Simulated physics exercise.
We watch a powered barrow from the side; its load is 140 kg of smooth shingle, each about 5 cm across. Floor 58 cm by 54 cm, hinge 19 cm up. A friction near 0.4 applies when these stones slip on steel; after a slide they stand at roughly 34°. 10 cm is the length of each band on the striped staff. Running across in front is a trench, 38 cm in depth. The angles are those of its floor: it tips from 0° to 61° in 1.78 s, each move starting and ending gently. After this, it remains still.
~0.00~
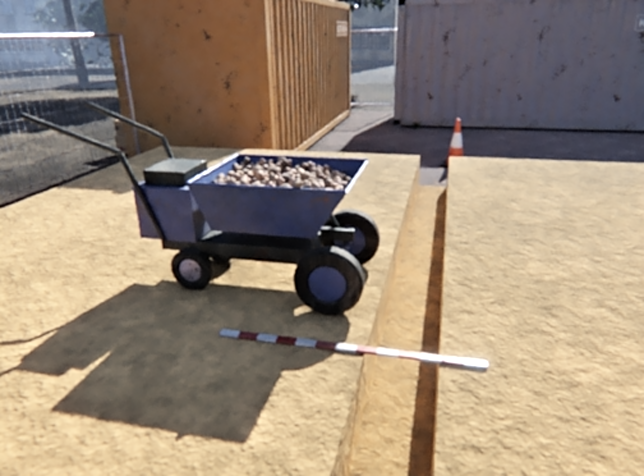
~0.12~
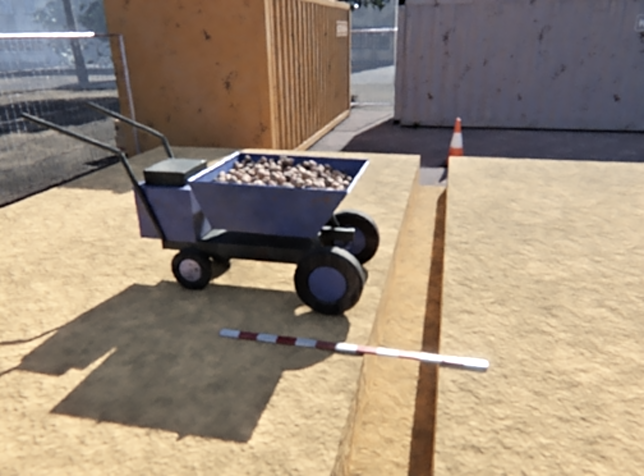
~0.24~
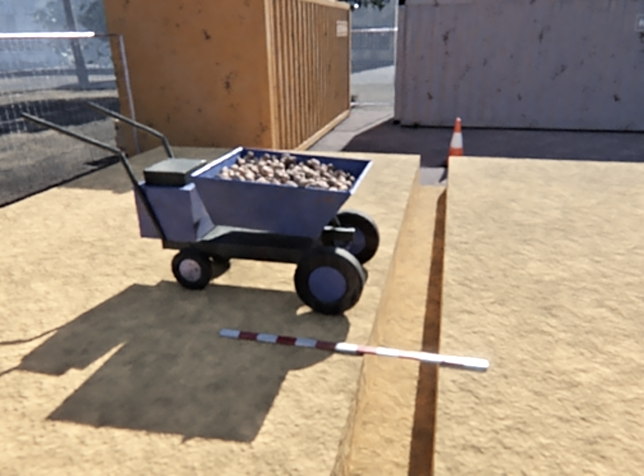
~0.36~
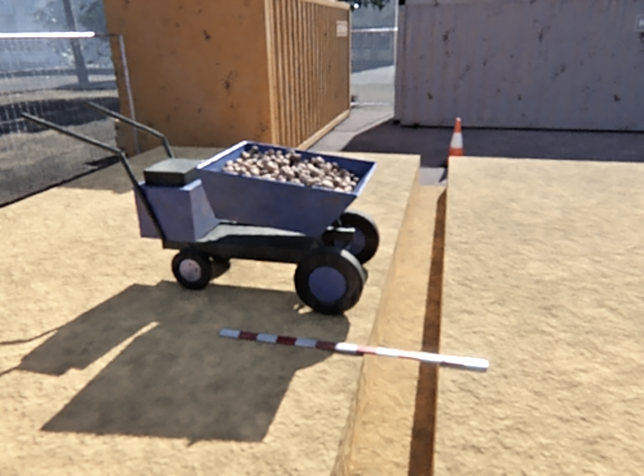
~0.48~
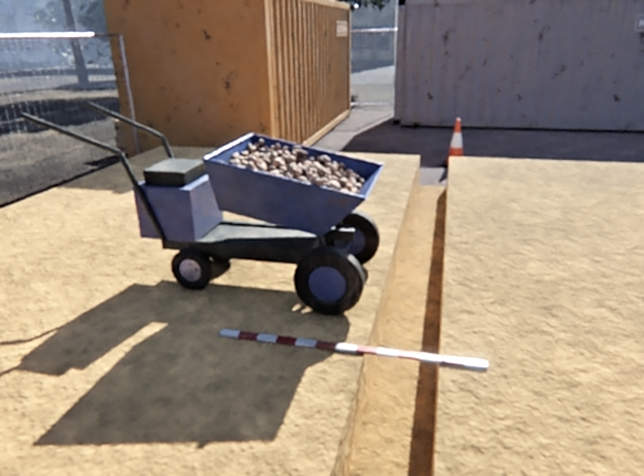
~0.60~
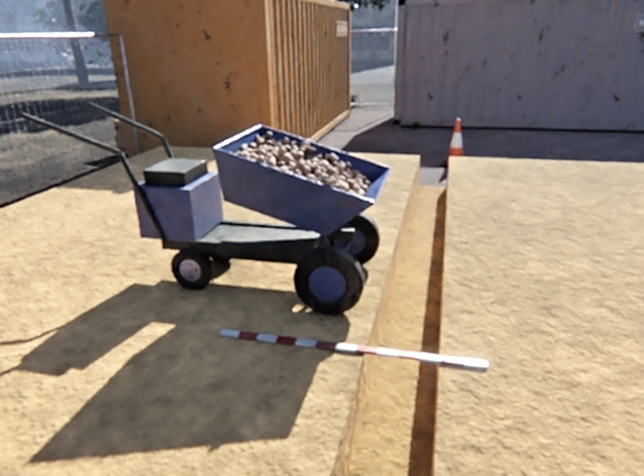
The video shows a blue powered barrow loaded with smooth stones standing beside a trench on sandy ground, its tray gradually tilting forward to the right as the rear rises, while the wheels stay in place and its shadow shifts.
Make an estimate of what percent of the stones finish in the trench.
About 34 percent.
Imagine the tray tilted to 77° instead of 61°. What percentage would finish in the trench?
It would be near 25 per cent.
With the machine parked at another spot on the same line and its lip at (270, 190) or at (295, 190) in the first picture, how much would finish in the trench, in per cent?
About 75 and 80 per cent.
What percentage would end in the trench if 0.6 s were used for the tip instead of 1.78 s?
With that timing, about 20 per cent.
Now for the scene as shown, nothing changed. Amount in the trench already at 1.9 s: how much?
By then, around 5 percent.
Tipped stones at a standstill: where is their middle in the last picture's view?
The stones end up centred near (463, 297).
After 1.3 s the floor is at 52°; 100 % in the tray; the foremost stones are at (428, 232).
After 1.9 s the floor is at 61°; 64 % in the tray, 5 % in the trench, 31 % past the trench; the foremost stones are at (529, 308).
After 2.2 s the floor is at 61°; 42 % in the tray, 8 % in the trench, 50 % past the trench; the foremost stones are at (596, 314).
After 4.2 s the floor is at 61°; 16 % in the tray, 34 % in the trench, 51 % past the trench; the foremost stones are at (638, 323).
